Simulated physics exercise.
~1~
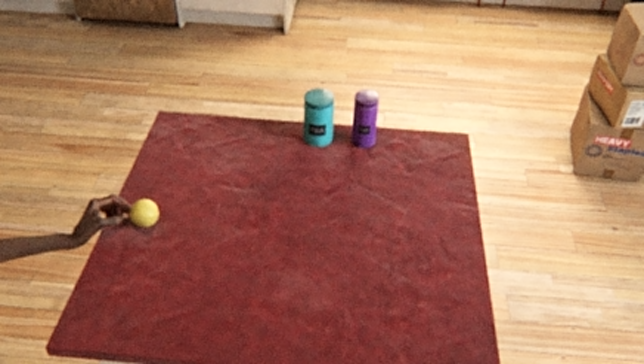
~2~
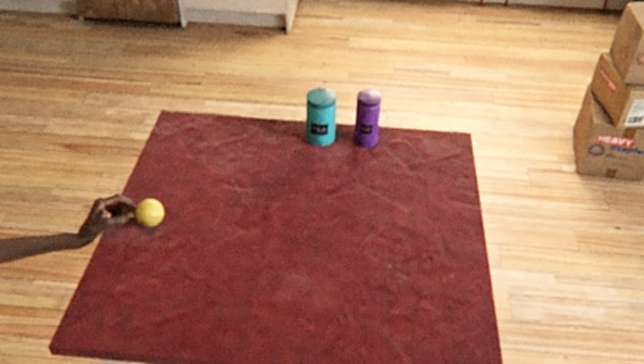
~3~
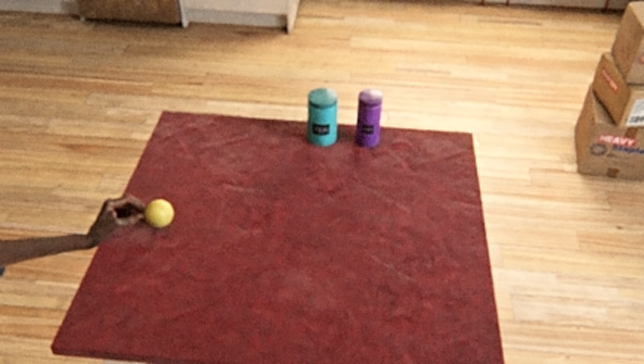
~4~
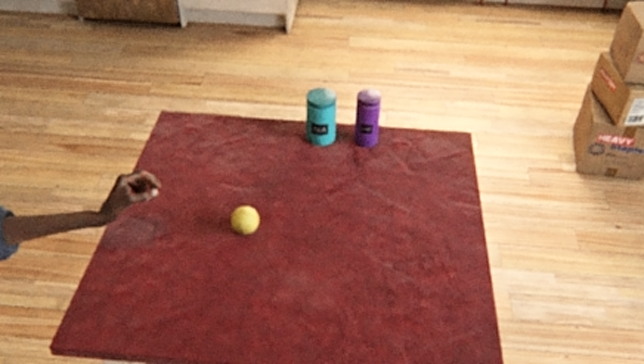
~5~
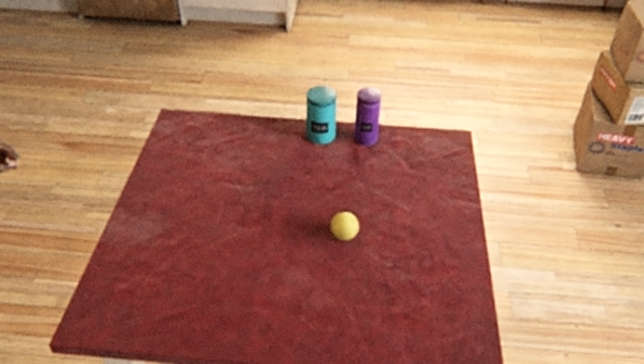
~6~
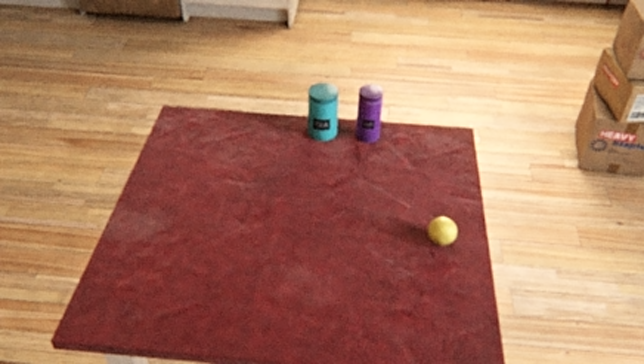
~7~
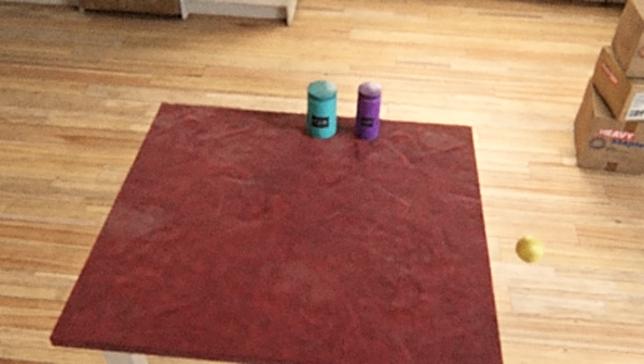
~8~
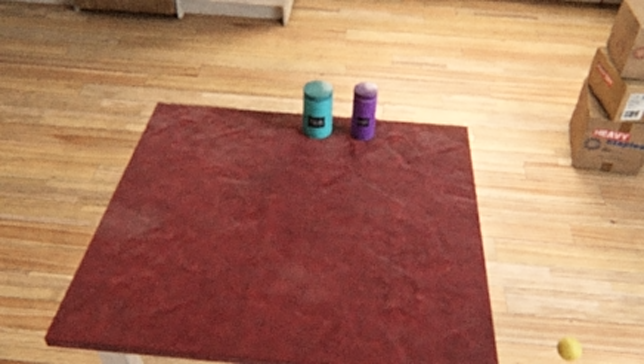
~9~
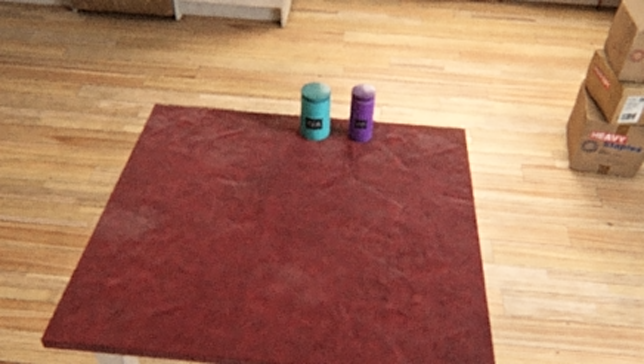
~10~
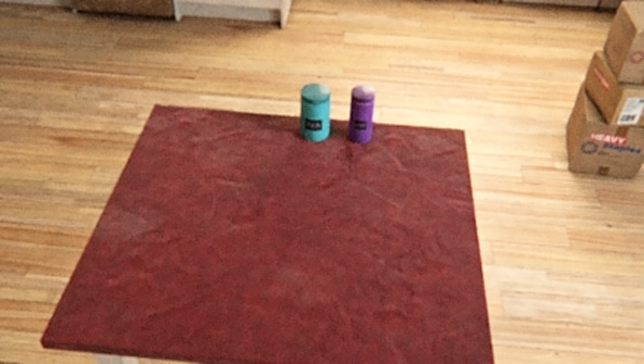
A room with a light wooden floor is seen from above at an angle, through a slightly swaying view, with a dark red table in the middle and cardboard boxes stacked at the right. A turquoise jar and a purple jar stand side by side near the table's far edge. A hand at the left side moves a yellow lemon a little to the right, then lets go and draws back. The lemon travels on across the table, passes over the right edge and drops toward the floor. It leaves view at the lower right, while both jars remain standing in place.
